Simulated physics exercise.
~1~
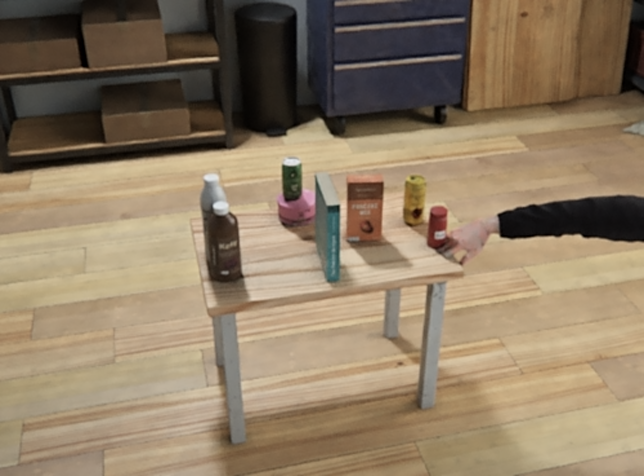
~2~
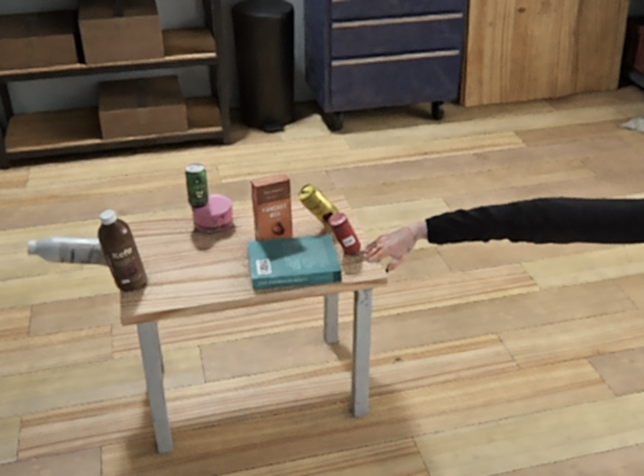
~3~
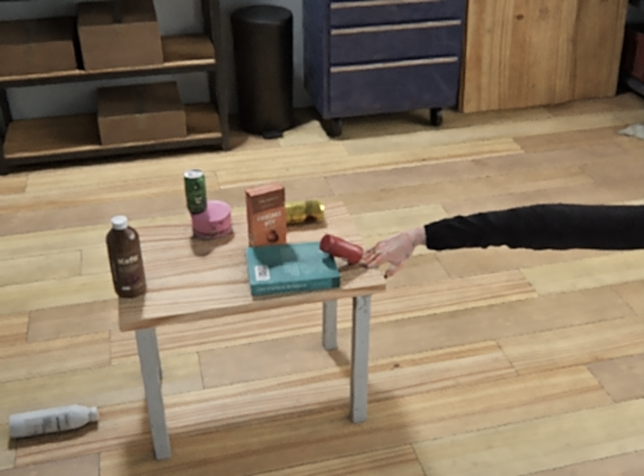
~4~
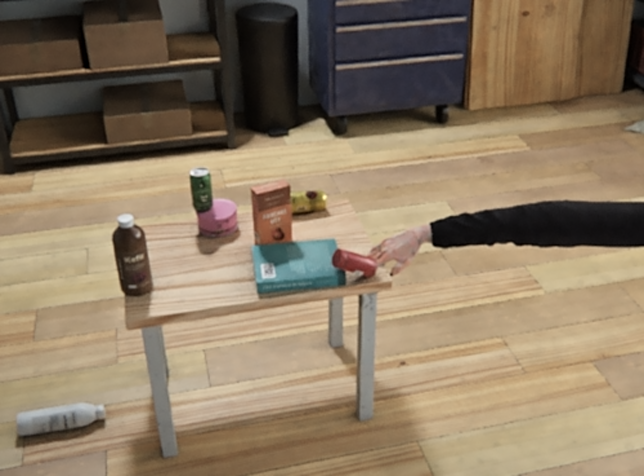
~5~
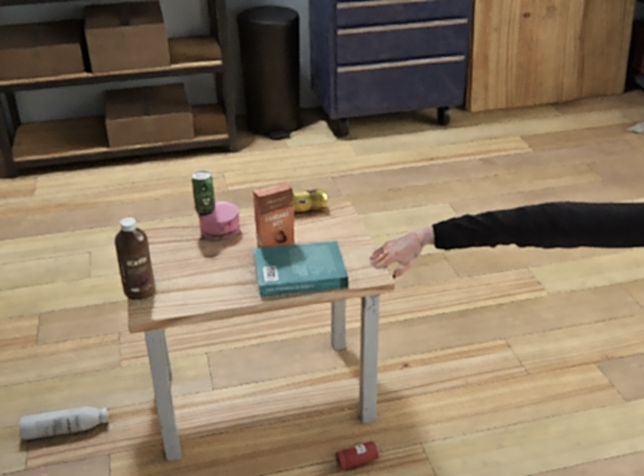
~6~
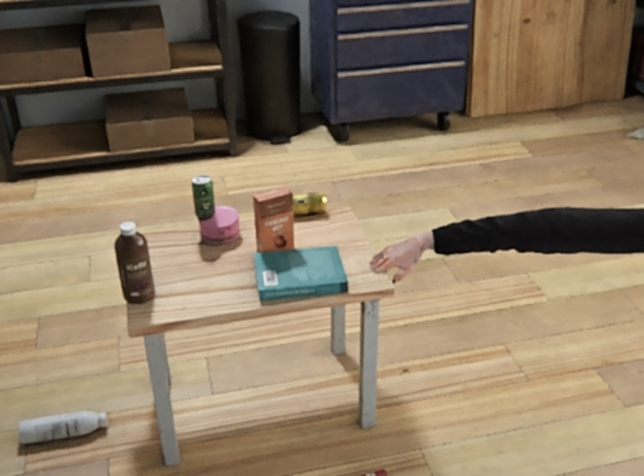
The small wooden table lurches to the left as a hand in a dark sleeve pushes at its right edge. The white bottle tips off the left side, the brown bottle leans, and the turquoise book topples flat, while the red shaker and yellow can tilt over. The table stops, the white bottle lies on the floor, the brown bottle stands upright again, and the yellow can lies on its side. The red shaker then drops off the near edge and rolls away across the floor. The brown bottle, orange packet, green can and pink tub remain upright on the table.
